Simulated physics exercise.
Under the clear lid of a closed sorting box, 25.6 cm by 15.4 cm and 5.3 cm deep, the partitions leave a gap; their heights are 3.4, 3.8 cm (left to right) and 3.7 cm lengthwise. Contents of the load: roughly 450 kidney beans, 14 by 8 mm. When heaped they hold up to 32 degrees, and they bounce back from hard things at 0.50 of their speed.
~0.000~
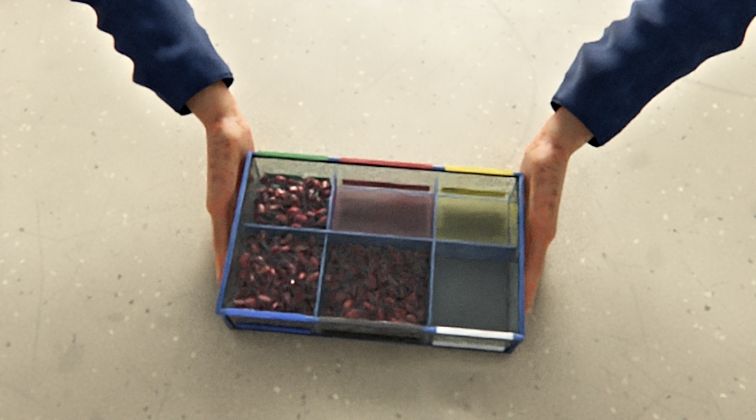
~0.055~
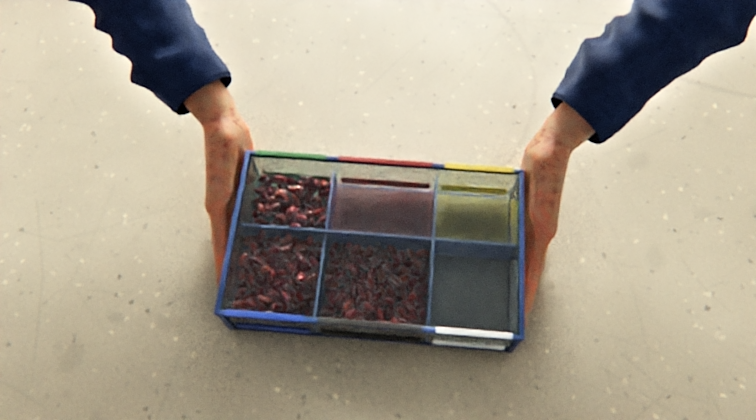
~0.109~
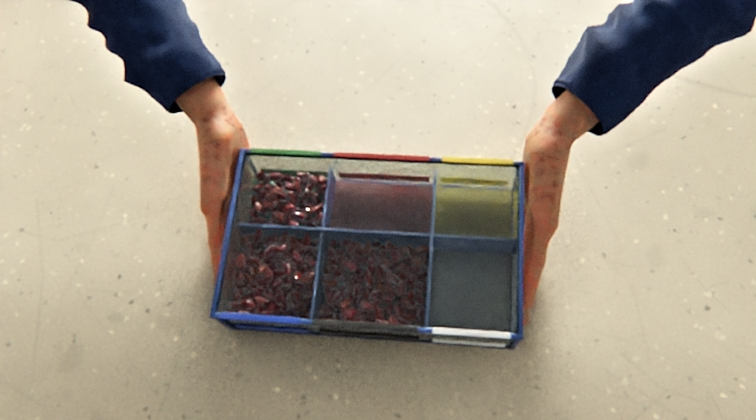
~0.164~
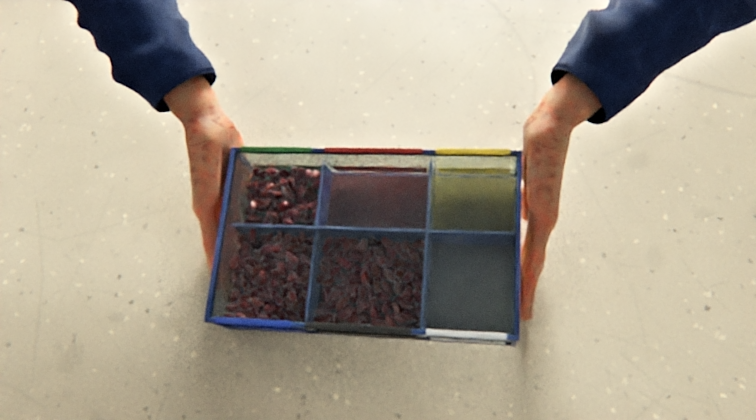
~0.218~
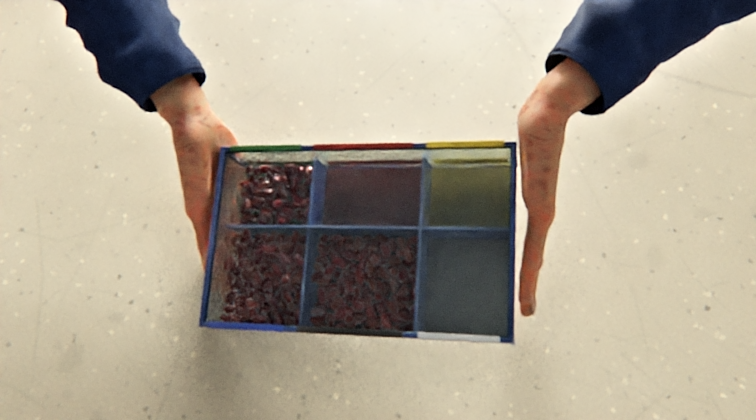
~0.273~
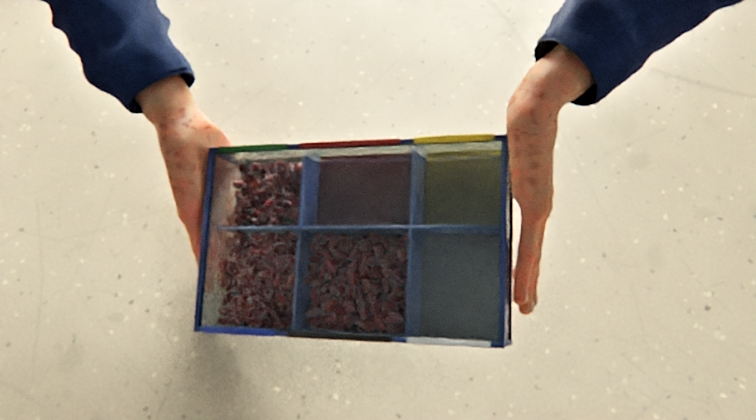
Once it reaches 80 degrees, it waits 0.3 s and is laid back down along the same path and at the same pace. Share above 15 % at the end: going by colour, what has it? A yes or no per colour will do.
Red compartment: No. Blue compartment: Yes. Green compartment: Yes. Yellow compartment: No. White compartment: No. Black compartment: Yes.
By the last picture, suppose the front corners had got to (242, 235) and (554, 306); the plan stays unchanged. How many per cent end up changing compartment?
Then about 20 per cent.
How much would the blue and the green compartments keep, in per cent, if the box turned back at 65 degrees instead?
In per cent, blue gets 50, green gets 20.
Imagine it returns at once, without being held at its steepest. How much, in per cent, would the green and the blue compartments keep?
In per cent: Green 20; blue 50.
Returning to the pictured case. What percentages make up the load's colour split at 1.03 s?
Red 0 %, blue 50 %, green 20 %, yellow 0 %, white 0 %, black 30 %.
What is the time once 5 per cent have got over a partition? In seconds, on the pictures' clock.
Close to the 0.95 s mark.
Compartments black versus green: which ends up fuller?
The black compartment ends up with more.
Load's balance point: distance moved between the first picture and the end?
Displacement: Near 2.0 cm.
After 1.03 s, tilt 80 degrees; blue 50 %, green 20 %, black 30 %.
After 1.54 s, tilt 41 degrees; blue 50 %, green 20 %, black 30 %.
After 2.11 s, tilt 0 degrees; blue 50 %, green 20 %, black 30 %.
At rest (2.6 s), red 0 %, blue 50 %, green 20 %, yellow 0 %, white 0 %, black 30 %.
